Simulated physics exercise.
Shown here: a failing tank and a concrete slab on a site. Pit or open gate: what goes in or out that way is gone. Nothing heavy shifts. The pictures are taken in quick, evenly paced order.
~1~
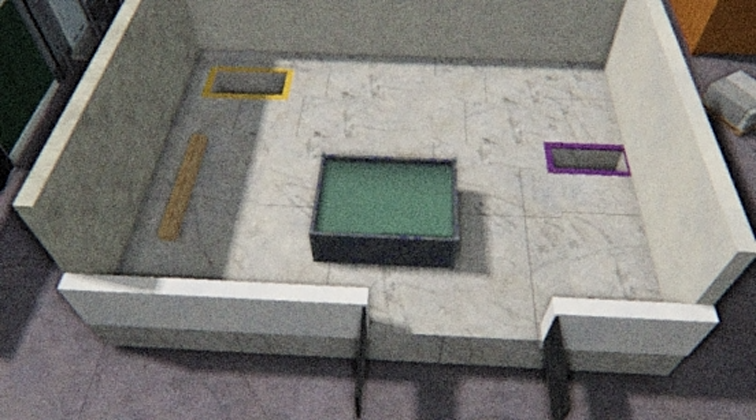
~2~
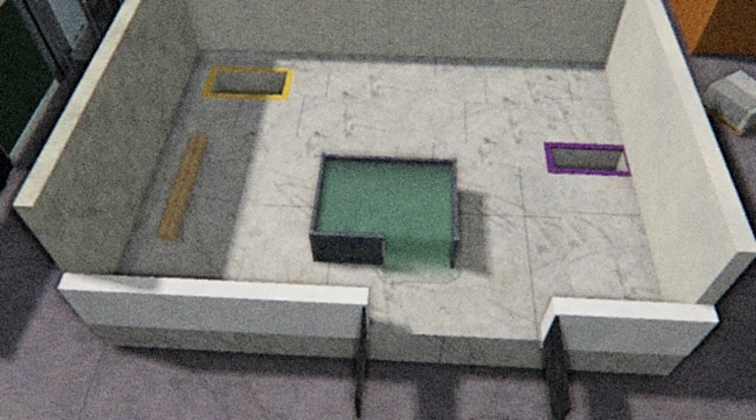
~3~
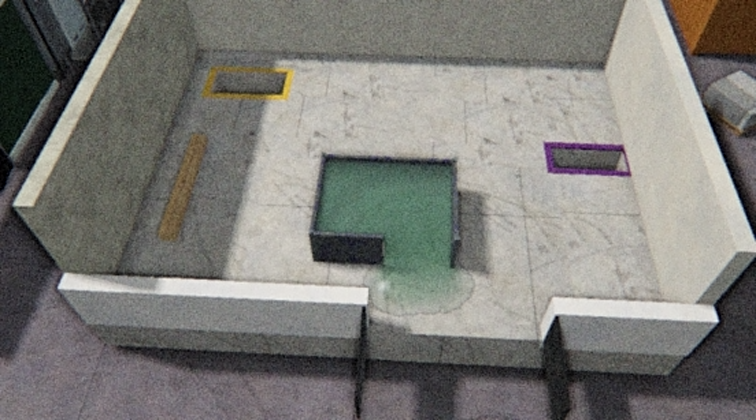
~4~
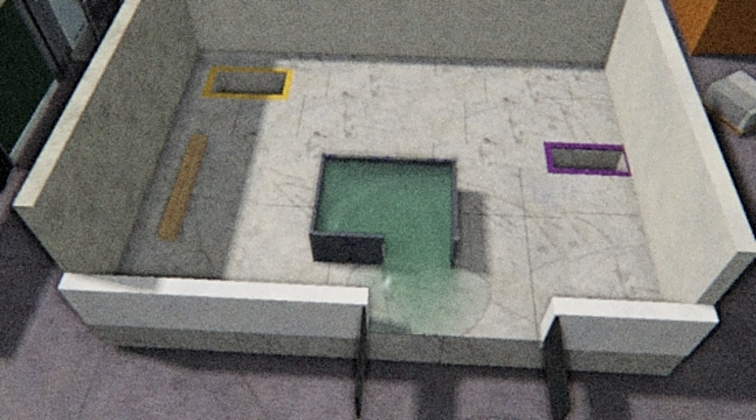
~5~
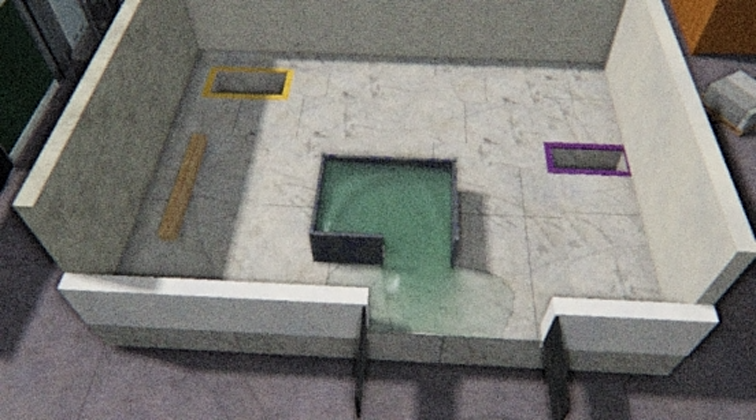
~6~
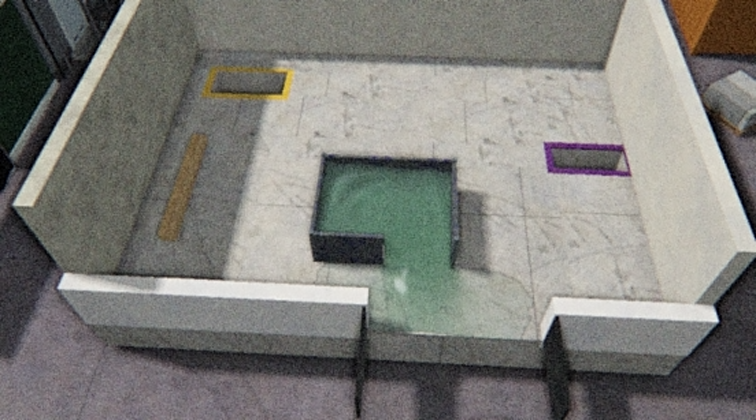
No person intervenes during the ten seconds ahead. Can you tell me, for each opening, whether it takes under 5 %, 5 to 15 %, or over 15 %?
In the end the gate swallows beyond fifteen per cent; the yellow pit swallows below five per cent; the purple pit swallows below five per cent.
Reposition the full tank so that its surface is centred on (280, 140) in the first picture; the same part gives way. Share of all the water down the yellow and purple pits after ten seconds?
Parts in a hundred: Yellow 10, purple 6.
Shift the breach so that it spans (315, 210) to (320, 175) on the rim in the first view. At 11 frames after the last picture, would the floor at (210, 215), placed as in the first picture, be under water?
Lab note: Point recorded as inundated.
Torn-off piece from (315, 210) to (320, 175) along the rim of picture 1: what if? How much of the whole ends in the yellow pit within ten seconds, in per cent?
I'd estimate the yellow pit takes around 30 percent.
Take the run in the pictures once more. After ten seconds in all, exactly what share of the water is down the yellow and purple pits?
Around 0 and 0 per cent, in that order.
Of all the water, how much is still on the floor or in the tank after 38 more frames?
I make it around 28 per cent.
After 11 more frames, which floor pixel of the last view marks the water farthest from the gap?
(141, 304).
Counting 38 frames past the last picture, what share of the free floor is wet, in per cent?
My guess is around 10 in a hundred.
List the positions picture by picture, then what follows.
The open tank at (386, 198) is whole and still, in the first frame.
Water pours out at (417, 256) and has run to (454, 272), in the second frame.
The front is at a hidden place, out from the gap at (417, 257), in the third frame.
Water pours out at (417, 257) and has run to a hidden place, in the fourth frame.
The front is at a hidden place, out from the gap at (417, 257), in the fifth frame.
The front is at a hidden place, out from the gap at (417, 257), in the sixth frame.
A moment on, water covers 10 % of the floor; the gate 21 %, the yellow pit 0 %, the purple pit 0 %.
Next, water covers 10 % of the floor; the gate 39 %, the yellow pit 0 %, the purple pit 0 %.
Then, water covers 10 % of the floor; the gate 56 %, the yellow pit 0 %, the purple pit 0 %.
Later, water covers 10 % of the floor; the gate 73 %, the yellow pit 0 %, the purple pit 0 %.
In the end, water covers 10 % of the floor; the gate 83 %, the yellow pit 0 %, the purple pit 0 %.
